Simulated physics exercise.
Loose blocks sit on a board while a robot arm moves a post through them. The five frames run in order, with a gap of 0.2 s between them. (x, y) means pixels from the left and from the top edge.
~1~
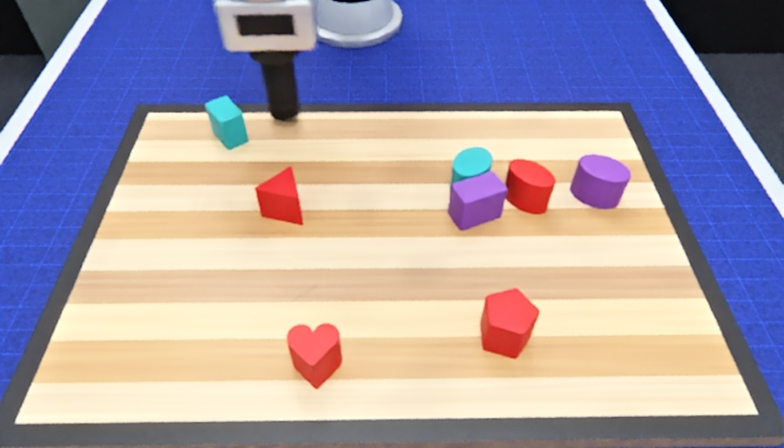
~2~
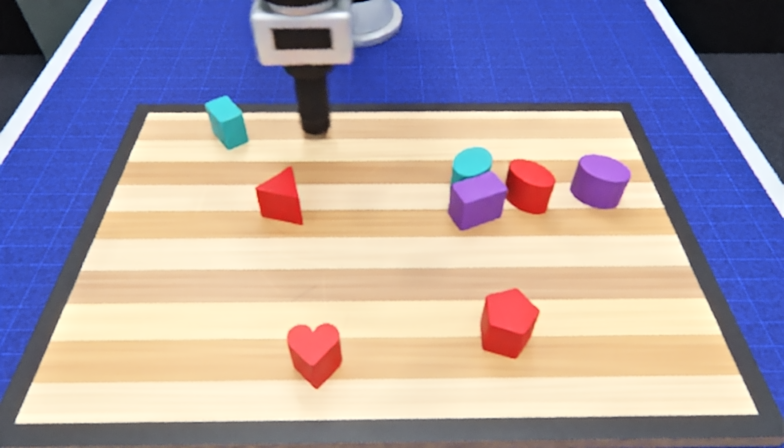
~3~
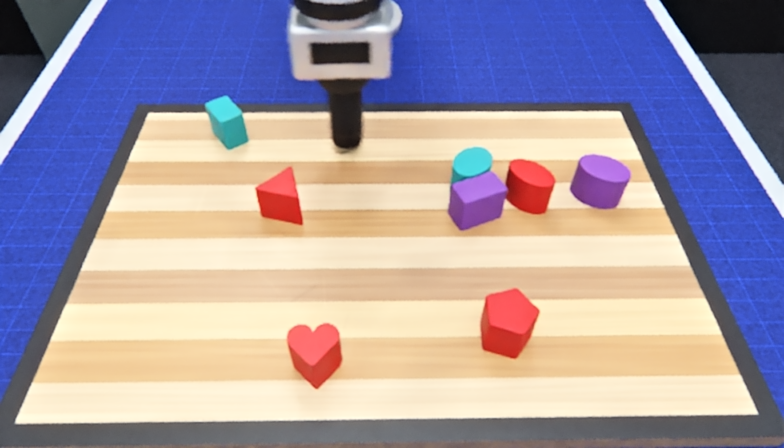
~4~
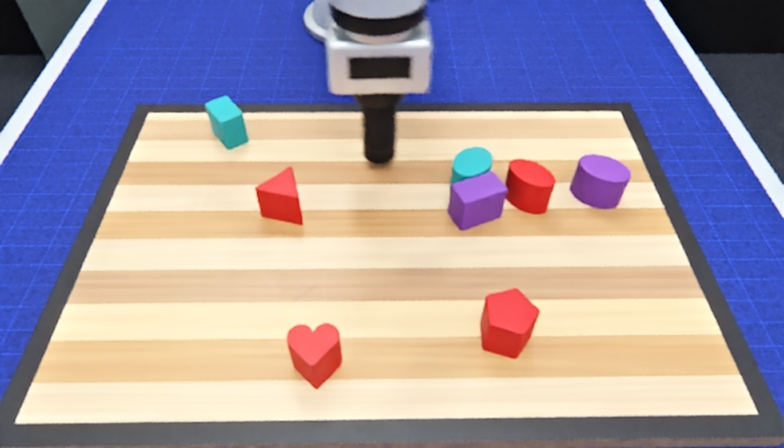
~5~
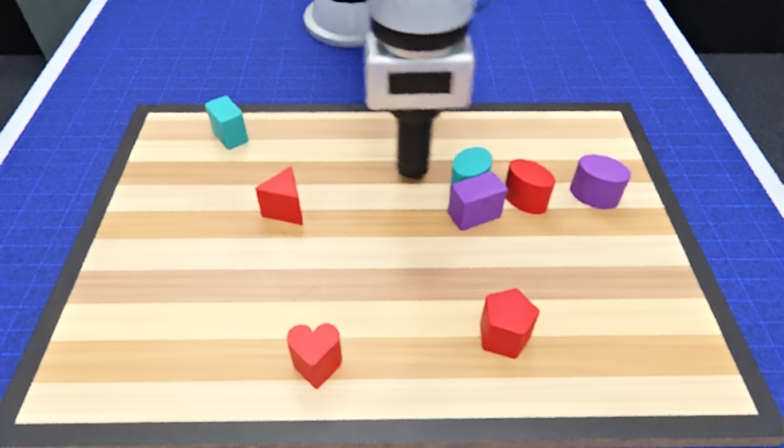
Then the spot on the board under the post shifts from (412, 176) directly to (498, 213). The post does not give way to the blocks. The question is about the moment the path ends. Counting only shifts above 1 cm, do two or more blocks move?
I'd say yes.
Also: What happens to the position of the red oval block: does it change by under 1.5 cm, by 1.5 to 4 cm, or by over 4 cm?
I reckon it covers between 1.5 and 4 cm.
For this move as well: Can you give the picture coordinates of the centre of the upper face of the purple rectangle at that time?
Its top middle: (504, 210).
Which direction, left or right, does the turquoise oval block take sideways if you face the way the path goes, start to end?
My answer: Left.
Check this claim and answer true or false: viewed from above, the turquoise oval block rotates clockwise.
False
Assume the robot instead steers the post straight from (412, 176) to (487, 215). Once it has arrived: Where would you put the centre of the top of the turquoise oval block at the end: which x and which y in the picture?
The top centre is at (503, 163).
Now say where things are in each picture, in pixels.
In the first frame, post tip at (285, 112); block tops, turquoise oval block at (473, 160); purple rectangle at (479, 186); red oval block at (532, 172).
In the second frame, post at (316, 126); blocks unchanged.
In the third frame, post at (348, 140); blocks unchanged.
In the fourth frame, post at (380, 154); blocks unchanged.
In the fifth frame, post at (413, 169); turquoise oval block at (473, 160); purple rectangle at (479, 186); red oval block at (532, 172).
On the path given first. One third of the way, post at (441, 181); turquoise oval block at (480, 161); purple rectangle at (482, 188).
Two thirds of the way, post at (470, 193); turquoise oval block at (504, 162), turned 65° anticlockwise; purple rectangle at (489, 195); red oval block at (542, 171), turned 25° clockwise.
At the end, post at (500, 206); turquoise oval block at (512, 161), turned 90° anticlockwise; purple rectangle at (504, 210), turned 35° clockwise; red oval block at (551, 169), turned 50° clockwise.
